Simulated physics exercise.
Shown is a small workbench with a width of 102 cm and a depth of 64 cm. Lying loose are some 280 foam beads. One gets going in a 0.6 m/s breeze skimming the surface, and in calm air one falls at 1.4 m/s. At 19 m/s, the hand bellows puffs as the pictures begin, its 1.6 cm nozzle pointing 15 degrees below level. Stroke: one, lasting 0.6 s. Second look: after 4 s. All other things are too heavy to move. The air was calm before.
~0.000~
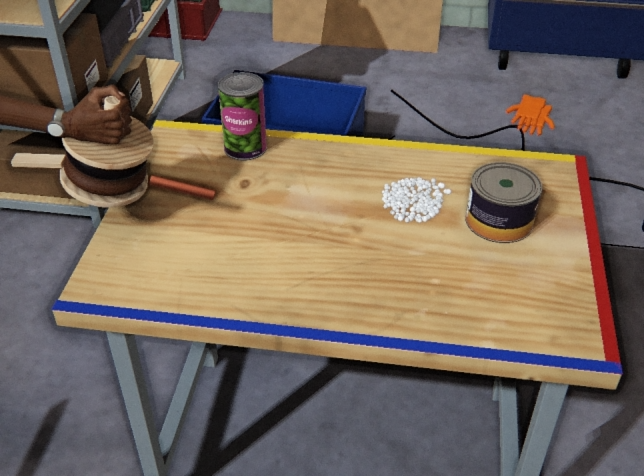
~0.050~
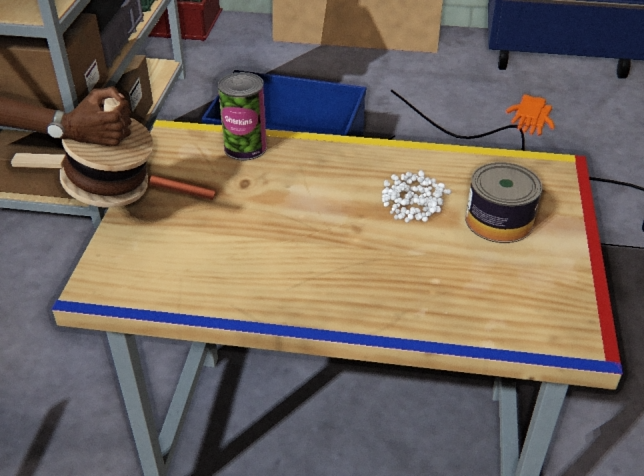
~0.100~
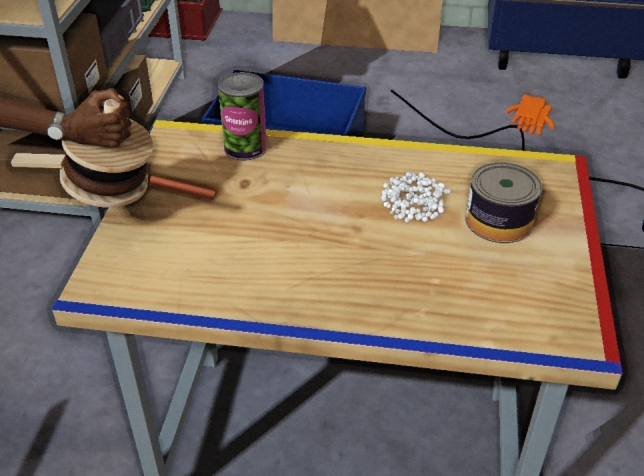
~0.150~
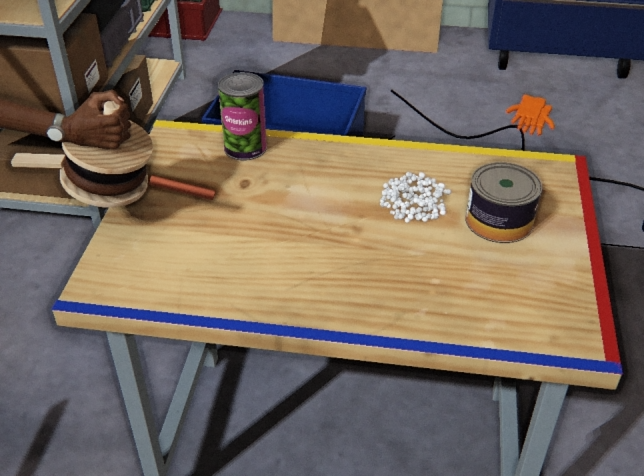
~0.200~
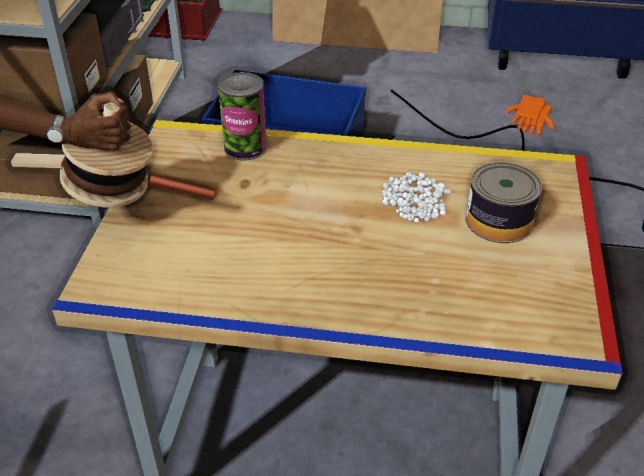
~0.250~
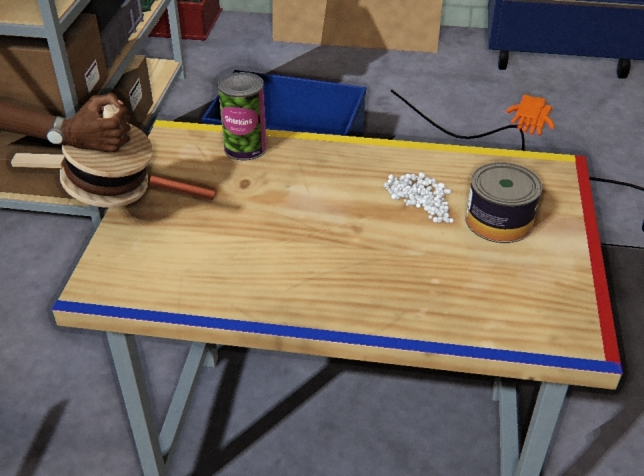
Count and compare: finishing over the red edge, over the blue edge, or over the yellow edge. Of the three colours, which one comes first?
It is the yellow one.
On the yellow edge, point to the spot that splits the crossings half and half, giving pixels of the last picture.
The middle of the crossings lies near (525, 152) in the last picture.
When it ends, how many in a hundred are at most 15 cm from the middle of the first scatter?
About 0 %.
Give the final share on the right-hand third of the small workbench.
Share at the end: Close to 3 %.
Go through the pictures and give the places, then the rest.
In the first picture, the middle of the foam beads is near (415, 200), none has stirred yet and the mouth of the hand bellows is at (214, 196).
In the second picture, the middle of the foam beads is near (416, 198), none has stirred yet, the yellow edge is centred on (364, 138), the red edge is centred on (601, 250) and the blue edge is centred on (326, 341).
In the third picture, the middle of the foam beads is near (416, 198), none has stirred yet, the top of a tin is at (507, 183) and the top of a tin is at (241, 84).
In the fourth picture, the middle of the foam beads is near (416, 198) and none has stirred yet.
In the fifth picture, the middle of the foam beads is near (416, 198) and about 1 % have left their places.
In the sixth picture, the middle of the foam beads is near (421, 199), the farthest in sight from the hand bellows is at (449, 193) and about 30 % have left their places.
After 0.8 s, 11 % are still on the top, 68 % are over the yellow edge, 21 % over the red edge and 0 % over the blue edge.
After 1.3 s, 3 % are still on the top, 72 % are over the yellow edge, 25 % over the red edge and 0 % over the blue edge.
After 2.2 s, 3 % are still on the top, 72 % are over the yellow edge, 25 % over the red edge and 0 % over the blue edge.
After 4.0 s, at the end, 72 % are over the yellow edge, 25 % over the red edge and 0 % over the blue edge.
